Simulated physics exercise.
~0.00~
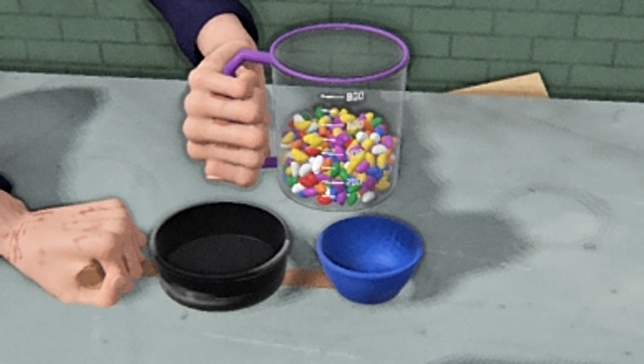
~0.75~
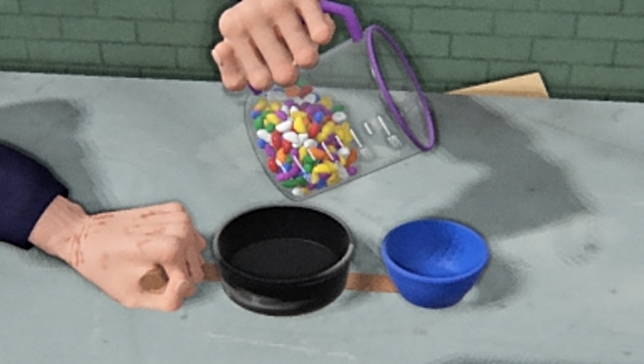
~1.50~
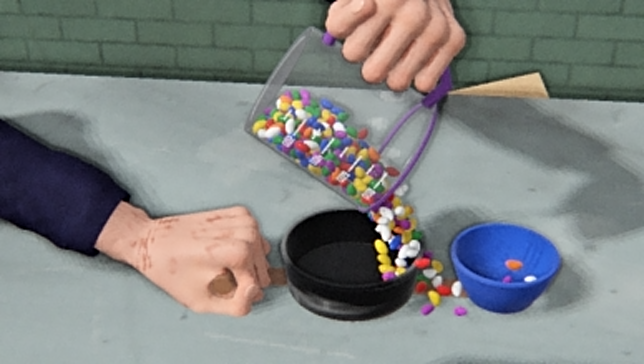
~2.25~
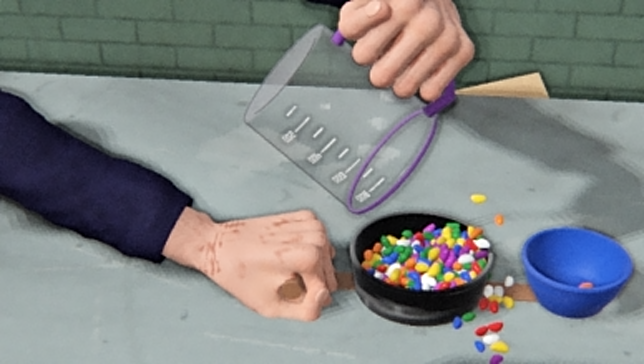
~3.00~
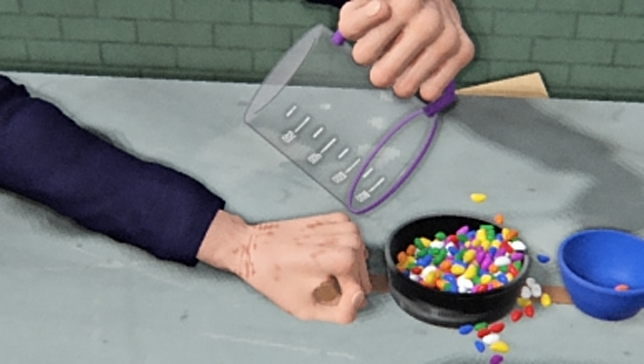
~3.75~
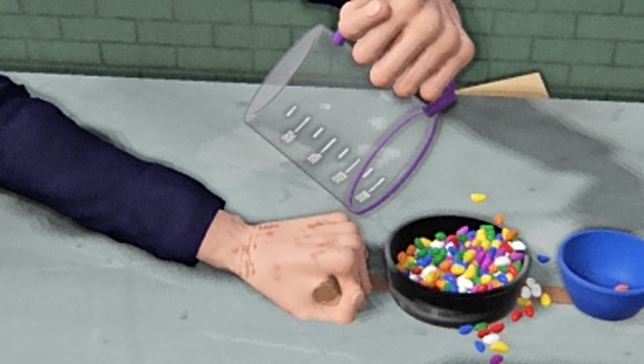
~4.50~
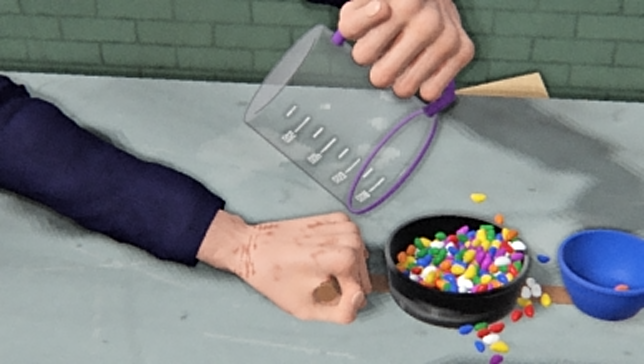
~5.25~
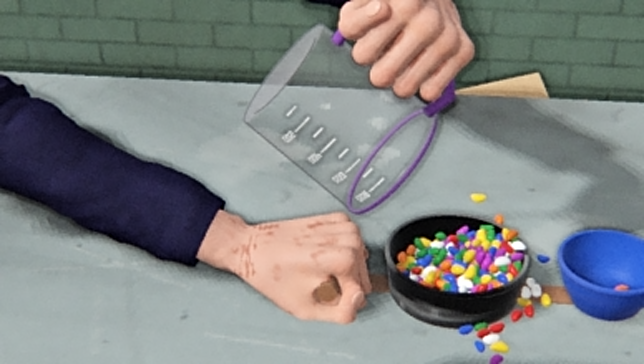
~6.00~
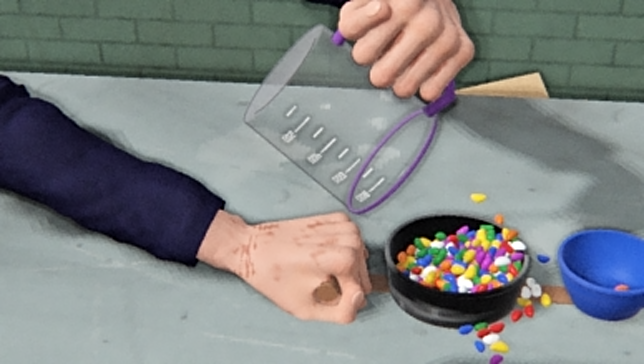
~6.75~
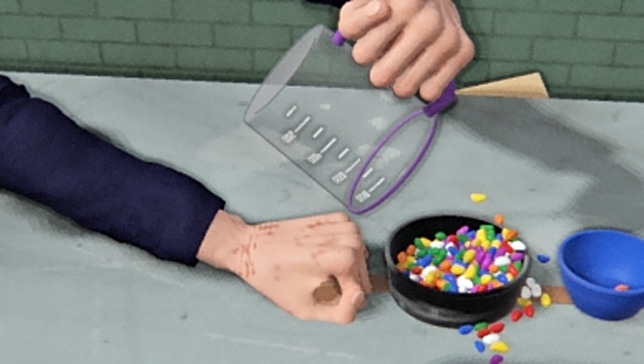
A person in dark sleeves stands at a grey table before a green brick wall, seen from slightly above, one hand gripping a clear jug of colourful jelly beans by its purple handle. The other hand rests at left on a strip carrying a black dish and, to its right, a blue bowl. The strip slides right as the jug tips over. Jelly beans pour out, mostly into the black dish, while some scatter on the table and a few land in the blue bowl. The dishes stop, leaving the black dish heaped and the tilted jug empty.
